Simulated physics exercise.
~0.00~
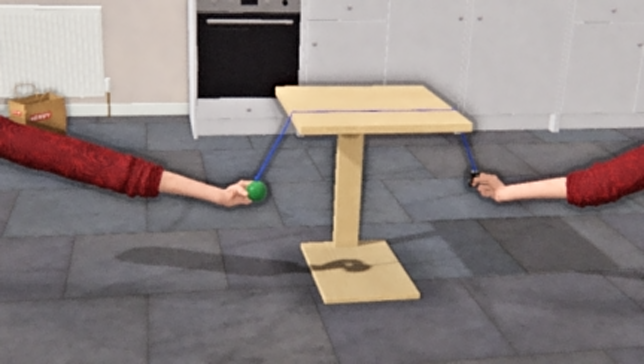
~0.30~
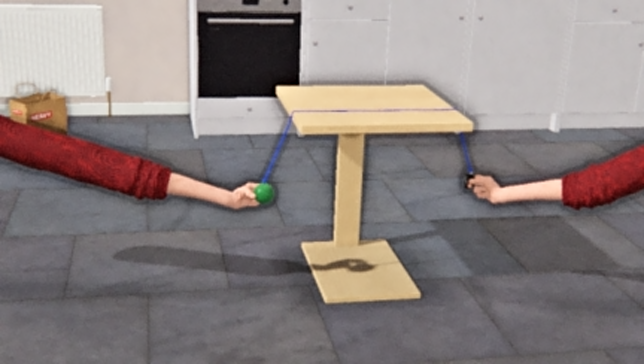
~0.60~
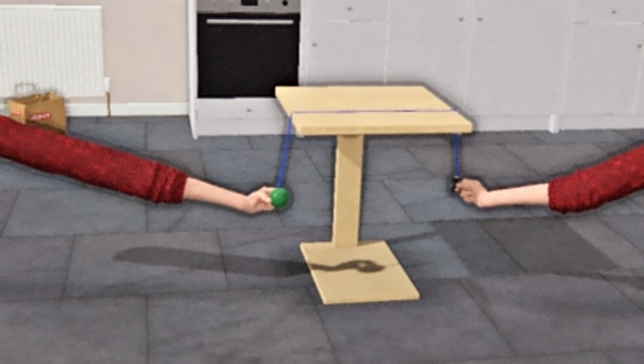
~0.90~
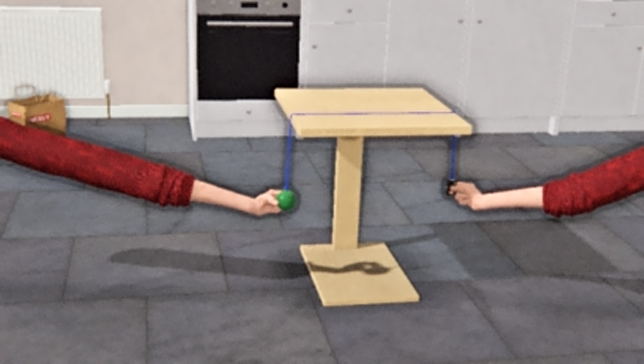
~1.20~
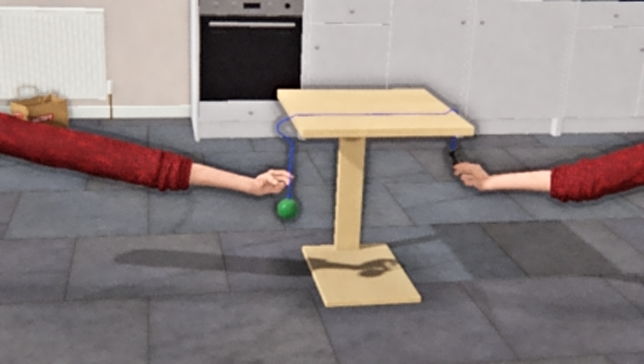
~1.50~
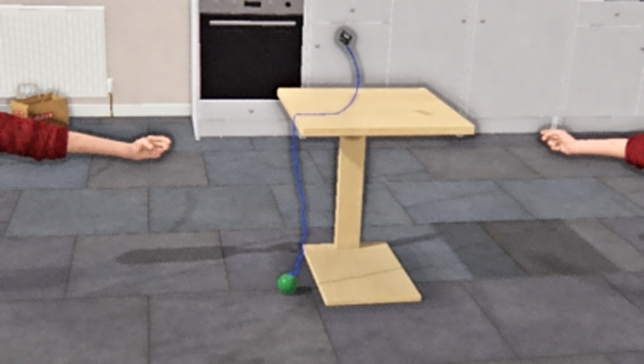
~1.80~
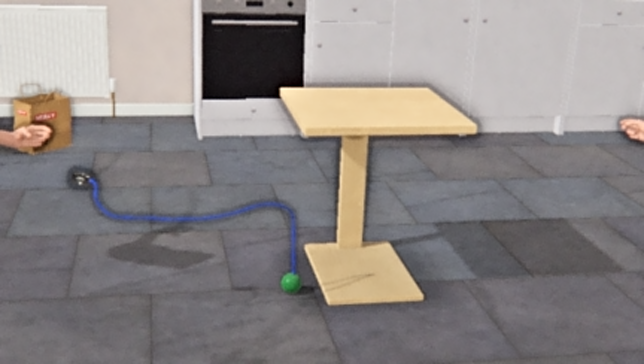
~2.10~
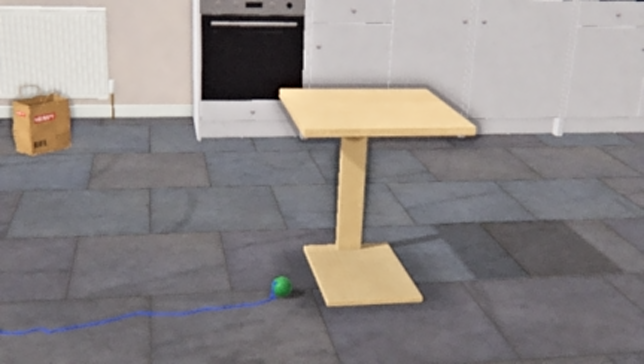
Green ball dropping to the floor as two hands let go, its blue string whipping a small dark object over the table.
